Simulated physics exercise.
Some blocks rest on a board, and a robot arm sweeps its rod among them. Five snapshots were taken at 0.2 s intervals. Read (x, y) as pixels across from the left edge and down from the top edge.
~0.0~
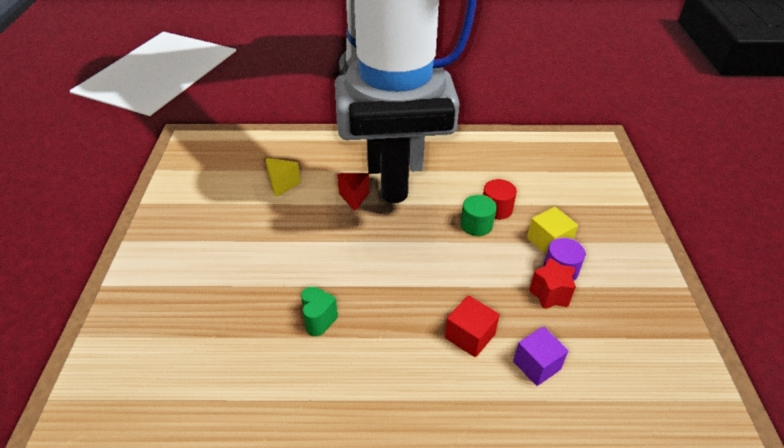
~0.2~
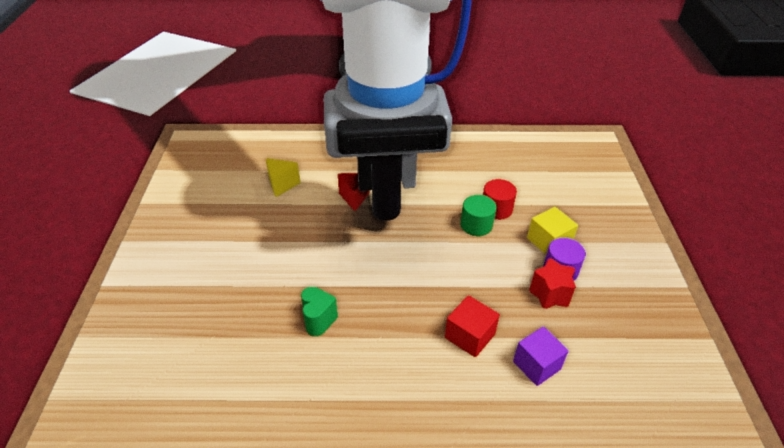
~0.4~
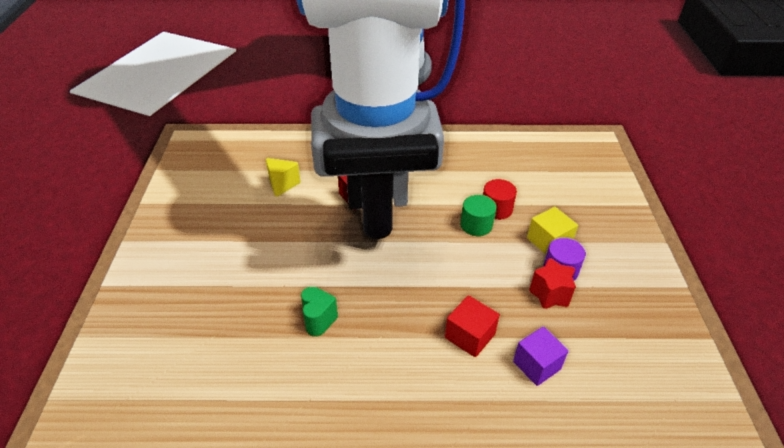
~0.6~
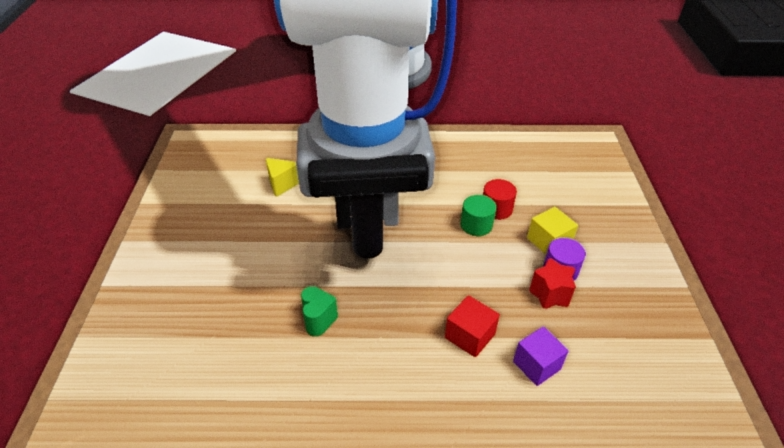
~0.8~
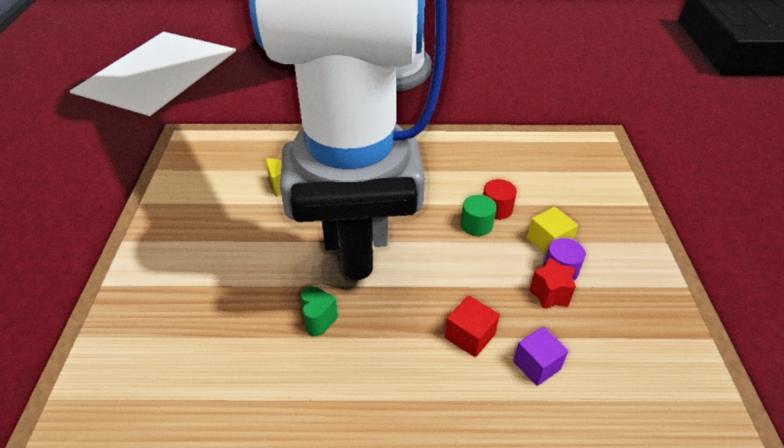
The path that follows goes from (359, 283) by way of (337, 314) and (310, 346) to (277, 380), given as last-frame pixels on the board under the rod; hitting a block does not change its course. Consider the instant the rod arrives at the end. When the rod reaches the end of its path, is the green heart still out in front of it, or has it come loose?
The rod will have lost it.
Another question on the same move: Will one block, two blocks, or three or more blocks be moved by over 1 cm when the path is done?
I expect just one block to be moved by more than 1 cm.
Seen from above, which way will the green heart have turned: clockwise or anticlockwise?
In a top view, it turns clockwise.
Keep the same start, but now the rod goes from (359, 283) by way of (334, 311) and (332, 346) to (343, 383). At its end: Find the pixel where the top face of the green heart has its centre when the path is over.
My prediction: (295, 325).
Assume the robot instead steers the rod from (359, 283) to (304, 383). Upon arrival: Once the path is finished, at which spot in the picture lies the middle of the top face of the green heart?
My best guess is (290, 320).
The first path, step by step. One third of the way, rod at (336, 301); green heart at (306, 307), turned 25° clockwise.
Two thirds of the way, rod at (307, 334); green heart at (272, 329), turned 65° clockwise.
At the end, rod at (274, 367); green heart at (257, 335), turned 95° clockwise.
